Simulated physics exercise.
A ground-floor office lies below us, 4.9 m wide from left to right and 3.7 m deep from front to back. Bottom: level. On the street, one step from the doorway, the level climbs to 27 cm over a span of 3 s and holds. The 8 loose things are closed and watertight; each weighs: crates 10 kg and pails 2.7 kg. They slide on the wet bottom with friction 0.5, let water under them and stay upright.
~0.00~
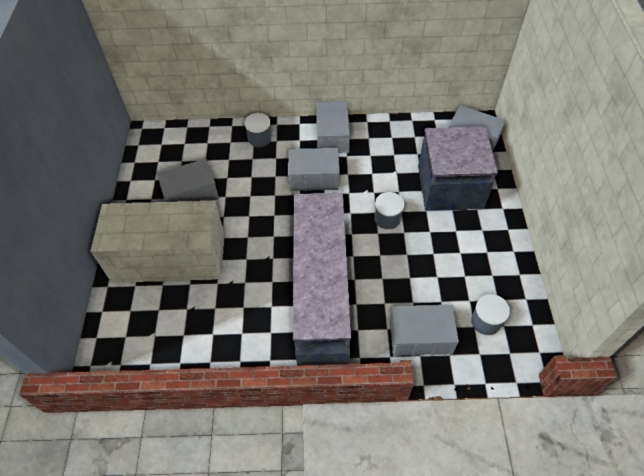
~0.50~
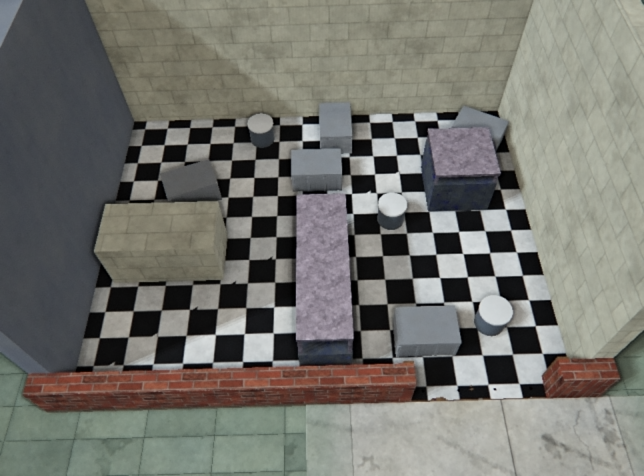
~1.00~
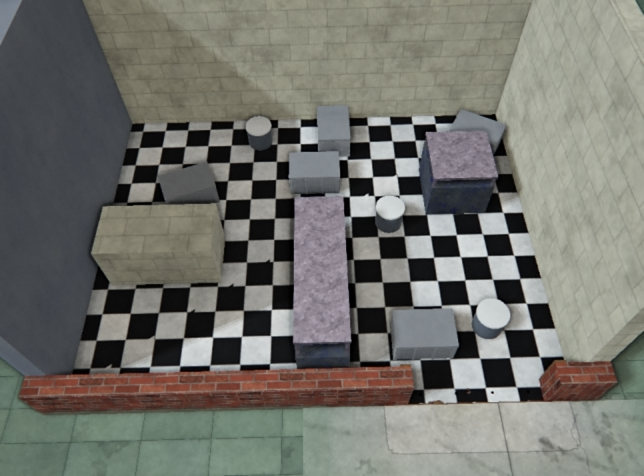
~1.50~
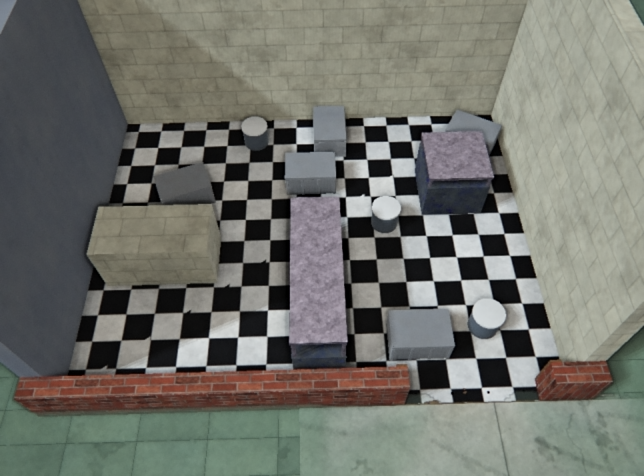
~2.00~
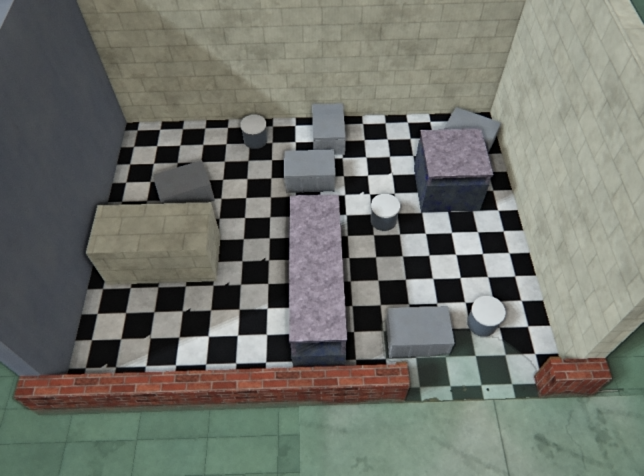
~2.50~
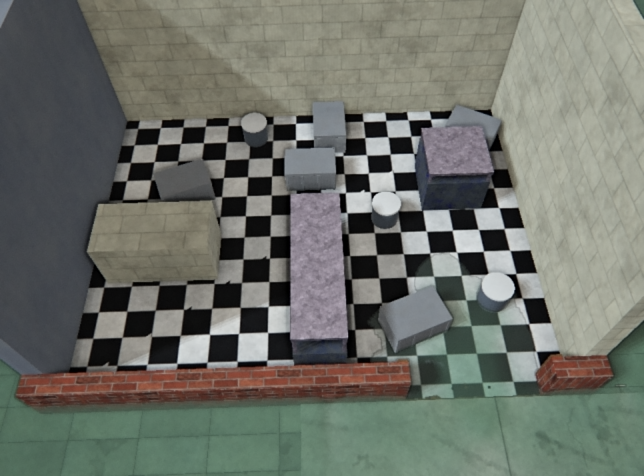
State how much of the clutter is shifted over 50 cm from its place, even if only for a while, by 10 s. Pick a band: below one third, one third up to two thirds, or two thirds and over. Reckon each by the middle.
The share is two thirds and over.
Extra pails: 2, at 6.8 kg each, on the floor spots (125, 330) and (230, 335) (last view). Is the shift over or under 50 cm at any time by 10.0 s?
Note: Item 1 stays inside the limit; item 2 stays inside the limit.
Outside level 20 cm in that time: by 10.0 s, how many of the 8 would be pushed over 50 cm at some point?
In that case 8 of them.
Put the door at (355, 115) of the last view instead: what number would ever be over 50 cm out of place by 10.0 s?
Then 7.
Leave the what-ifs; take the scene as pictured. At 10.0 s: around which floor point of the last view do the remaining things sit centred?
I'd put it close to (208, 166) in the last view.
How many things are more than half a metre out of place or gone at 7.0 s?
Tally: 7.
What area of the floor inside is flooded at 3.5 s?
Flooded: Near 5.0 m2.
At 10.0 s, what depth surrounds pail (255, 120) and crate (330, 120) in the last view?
About 20 and 18 cm.
After 3.5 s 2 of 8 are over 50 cm from their spots; 1 afloat.
After 4.5 s 3 of 8 are over 50 cm from their spots; 3 afloat.
After 7.0 s 7 of 8 are over 50 cm from their spots; 7 afloat.
After 10.0 s 7 of 8 are over 50 cm from their spots, and 7 have been at some point; 8 afloat.
